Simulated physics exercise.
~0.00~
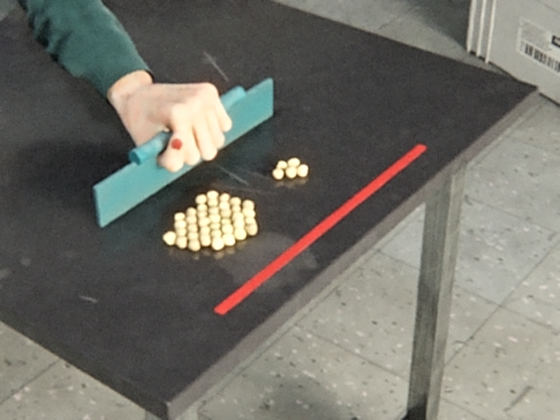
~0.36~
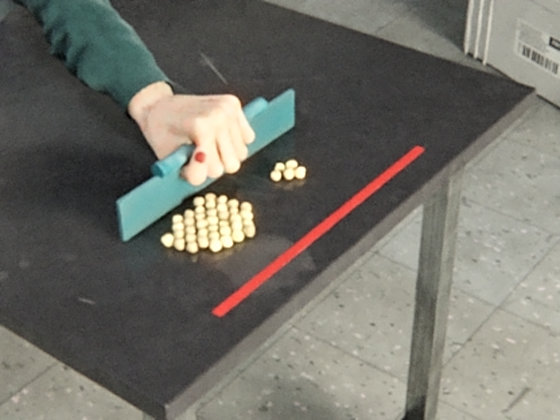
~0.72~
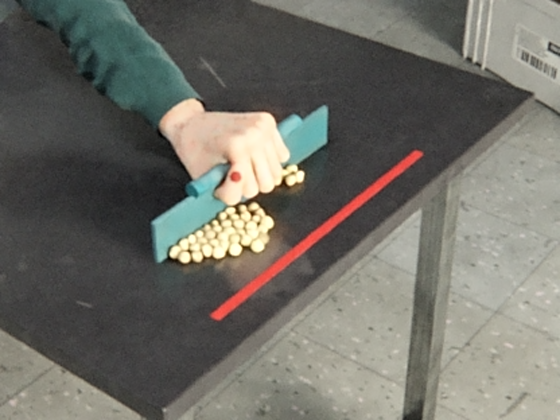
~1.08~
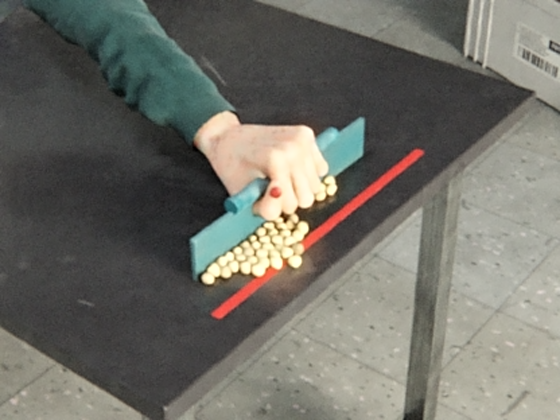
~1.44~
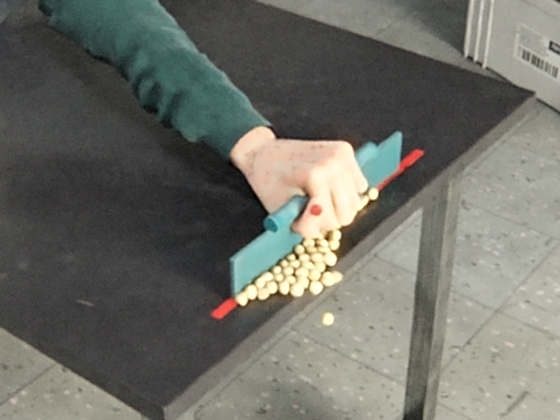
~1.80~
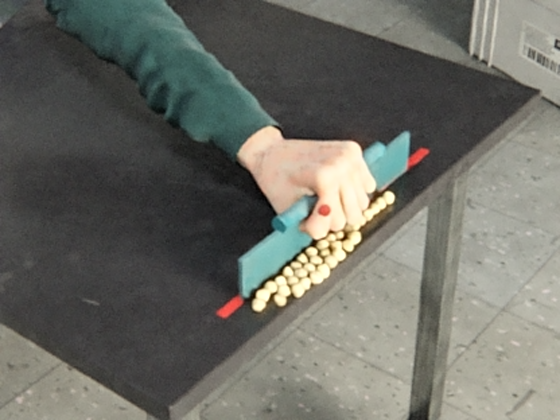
A hand in a green sleeve pushed two small piles of round, pale yellow pieces across a dark table with a teal scraper, stopping at the red tape, where some of the nearer pile went over the edge and the farther pile stayed on.
